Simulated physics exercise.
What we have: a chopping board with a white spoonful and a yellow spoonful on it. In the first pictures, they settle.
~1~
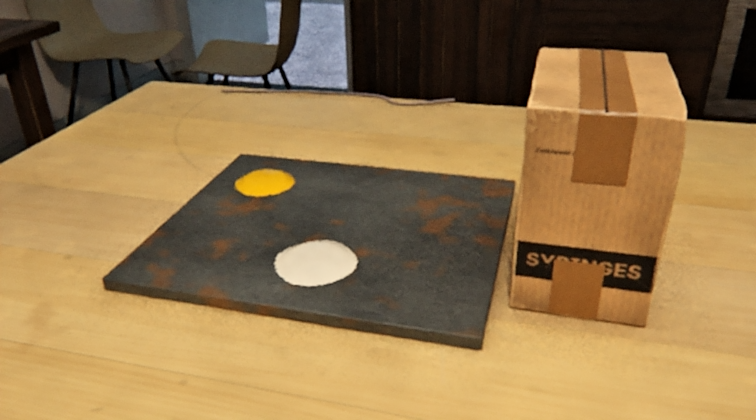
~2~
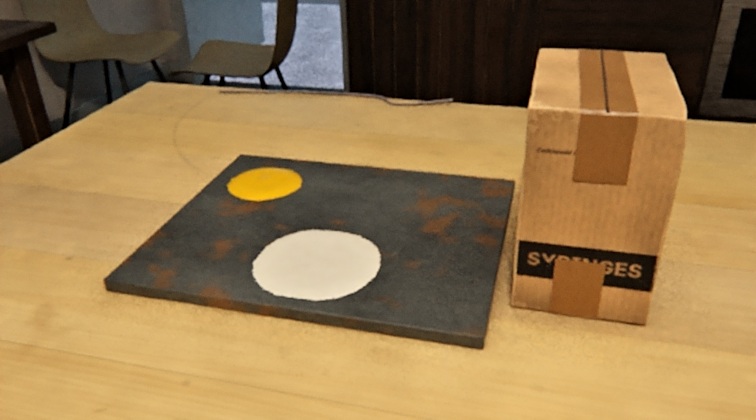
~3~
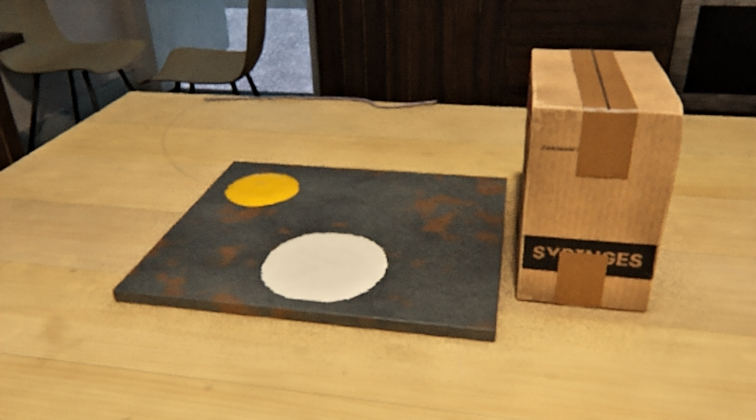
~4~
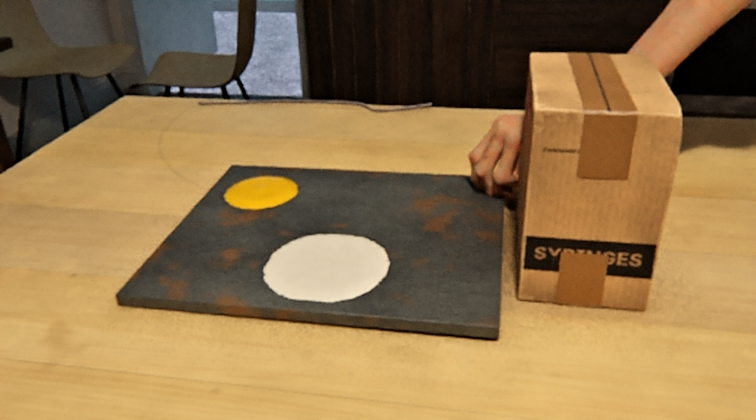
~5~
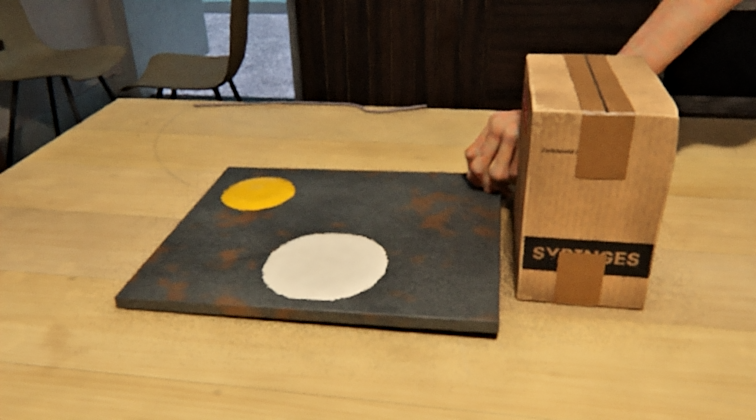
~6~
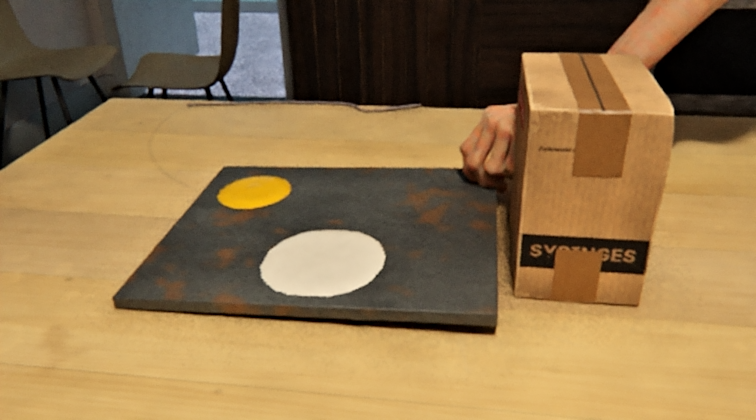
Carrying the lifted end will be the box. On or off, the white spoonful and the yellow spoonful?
Okay, so the white spoonful tumbles off and the yellow spoonful tumbles off.
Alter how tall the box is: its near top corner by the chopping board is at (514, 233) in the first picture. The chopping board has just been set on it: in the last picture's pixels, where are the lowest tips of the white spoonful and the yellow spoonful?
At (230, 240), then at (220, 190).
Next, slope about 35°; the white spoonful has crept down a long way; the yellow spoonful is dripping off the low end.
After that, the white spoonful is dripping off the low end; the yellow spoonful is dripping off the low end.
Finally, slope about 35°; the white spoonful is dripping off the low end; the yellow spoonful is dripping off the low end.
